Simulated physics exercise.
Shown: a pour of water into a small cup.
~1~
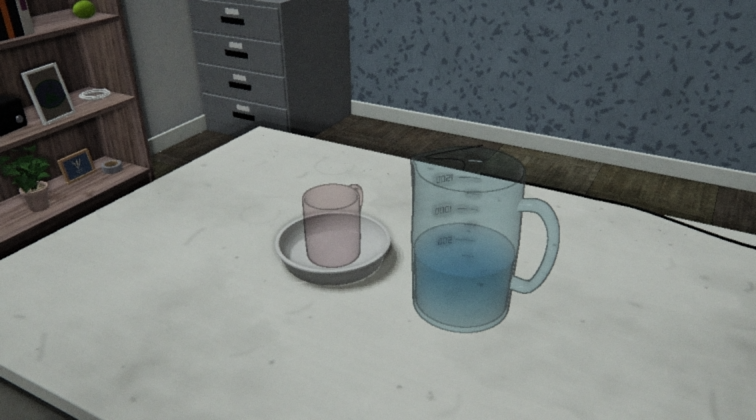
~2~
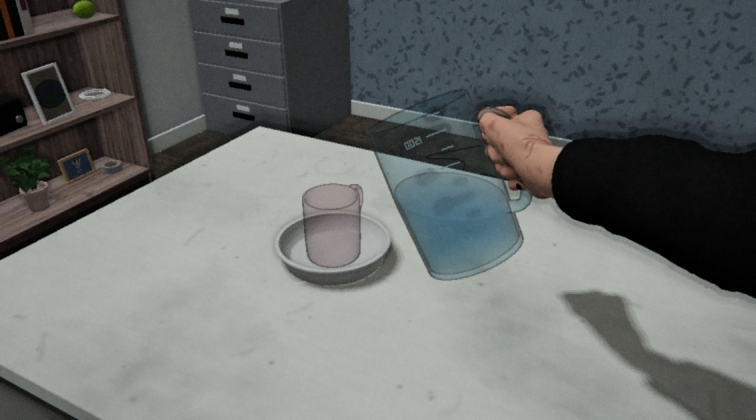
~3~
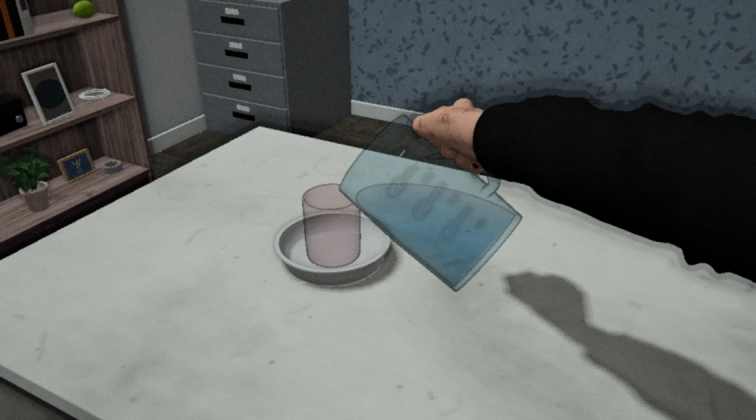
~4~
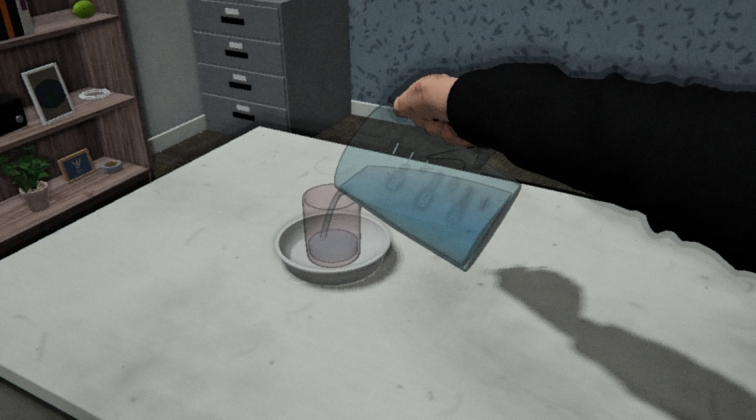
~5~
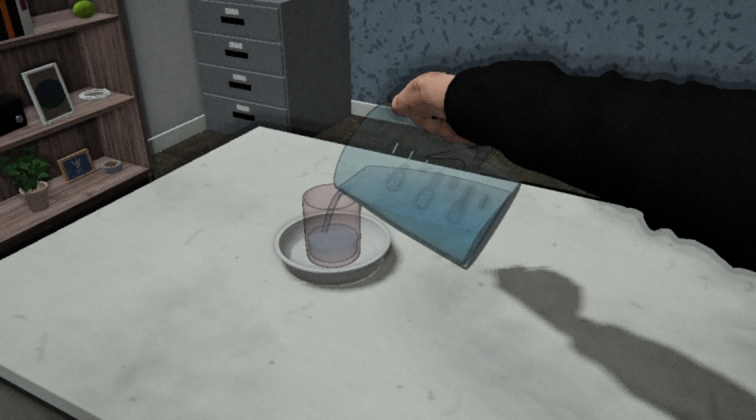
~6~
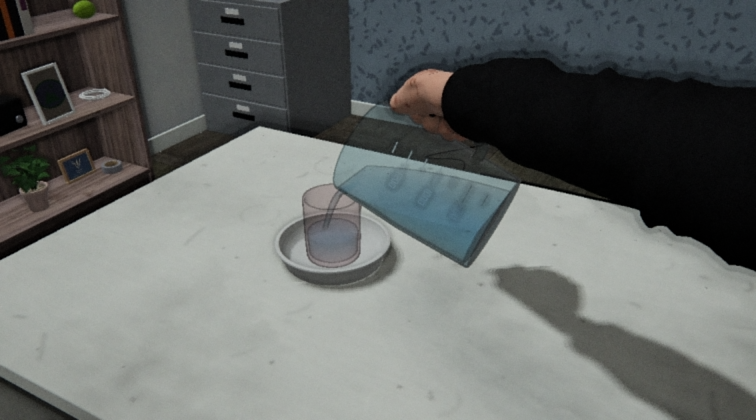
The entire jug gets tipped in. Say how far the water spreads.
I expect it will spill right past the saucer.
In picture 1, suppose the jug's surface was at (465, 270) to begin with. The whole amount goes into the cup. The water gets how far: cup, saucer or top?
Outcome: Overflow to saucer only.
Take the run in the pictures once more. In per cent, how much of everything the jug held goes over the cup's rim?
It should be about 60 in a hundred.
Next, the cup is full to the brim; the saucer is wet, with room to spare.
After that, the cup is full to the brim; the saucer is full and running over.
Finally, the cup is full to the brim; the saucer is full and running over.
